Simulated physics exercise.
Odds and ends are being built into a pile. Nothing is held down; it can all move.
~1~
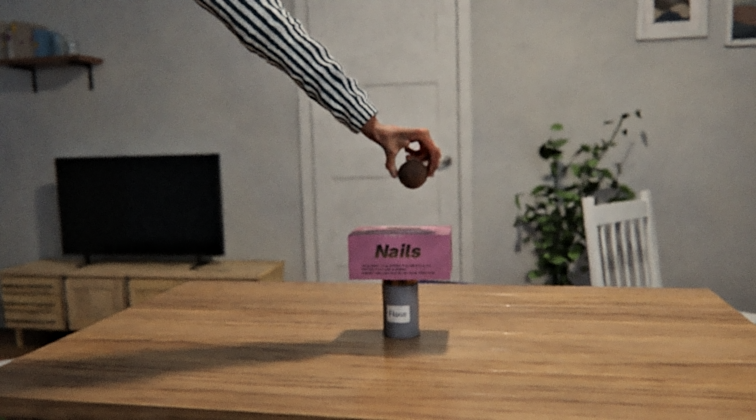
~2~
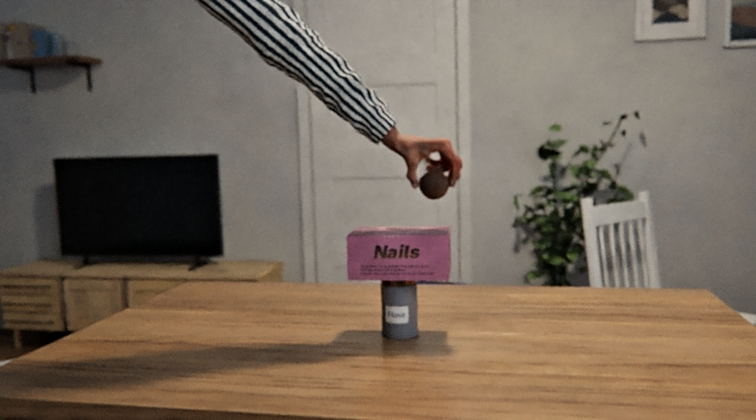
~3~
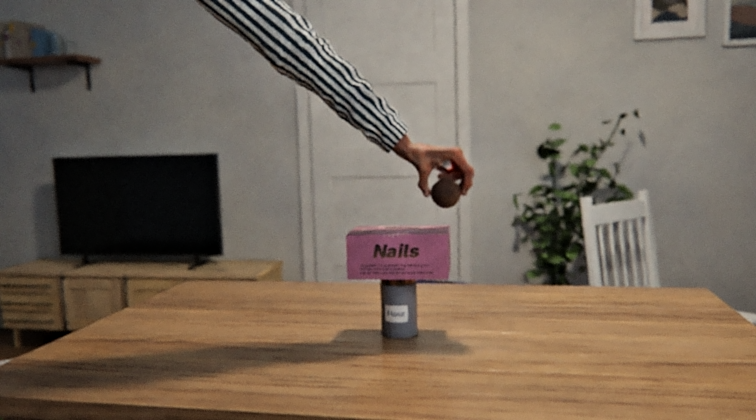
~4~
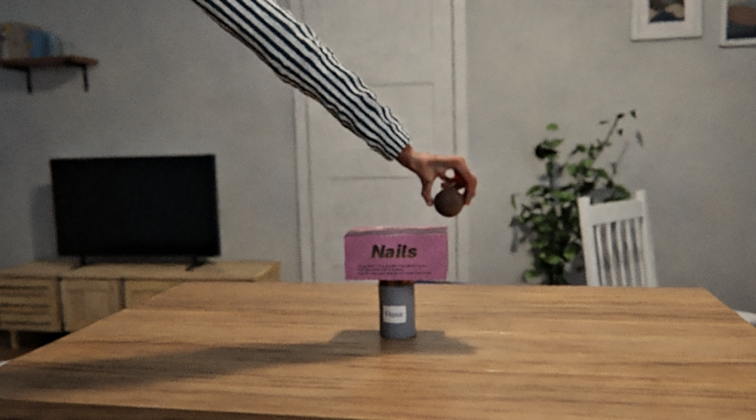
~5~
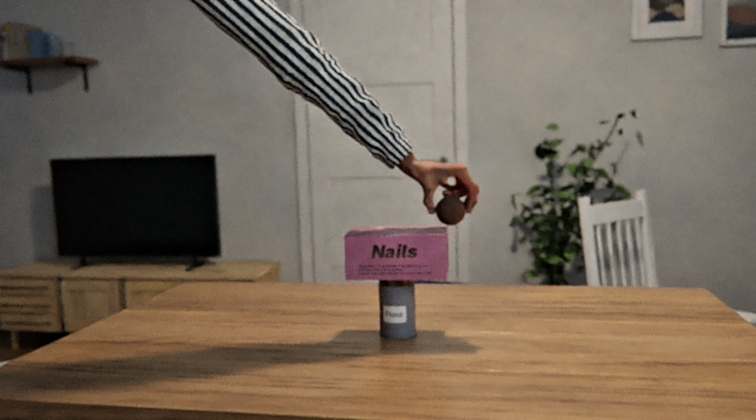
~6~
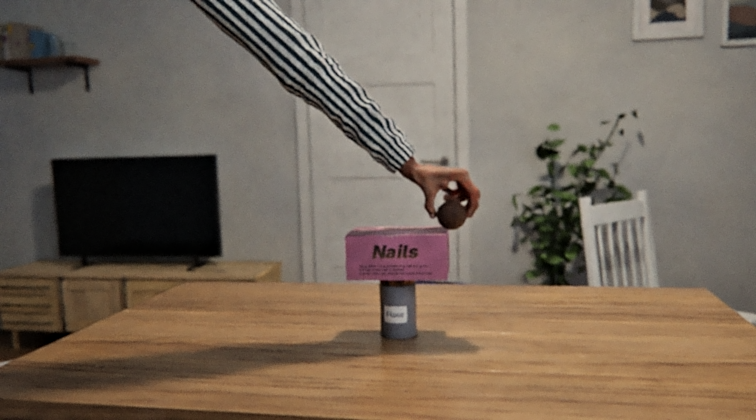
An arm in a black-and-white striped sleeve reaches in from the upper left over a wooden table, seen from the front in a grey-walled room. A pink box labelled Nails sits across a small grey jar at the centre, with a black television behind on the left and a plant and white chair on the right. The hand carries a round brown onion rightward, then lowers it slowly beside the box's top right corner, still gripping it.
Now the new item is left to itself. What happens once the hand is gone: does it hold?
Something comes down.
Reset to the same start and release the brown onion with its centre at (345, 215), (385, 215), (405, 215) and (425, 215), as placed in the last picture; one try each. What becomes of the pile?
Try one: It topples; try two: It stands firm; try three: It stands firm; try four: It stands firm.
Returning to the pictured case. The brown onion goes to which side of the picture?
Toward the right-hand side.
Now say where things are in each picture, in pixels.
Still above its spot; brown onion (413, 174); grey jar (401, 304), in the first picture.
Still above its spot; brown onion (434, 184); grey jar (399, 304), in the second picture.
Still above its spot; brown onion (446, 193); grey jar (399, 303), in the third picture.
Still above its spot; brown onion (449, 203); grey jar (397, 304), in the fourth picture.
Still above its spot; brown onion (451, 210); grey jar (397, 304), in the fifth picture.
In place under the hand; brown onion (452, 215); grey jar (398, 304), in the sixth picture.
Then, 0.36 s on from there, brown onion now fallen.
Then, 0.72 s on from there, nothing new.
In the end, fallen, brown onion; the other 2 unmoved. At the end, from the last picture's camera, brown onion near (492, 323). The pile comes apart.
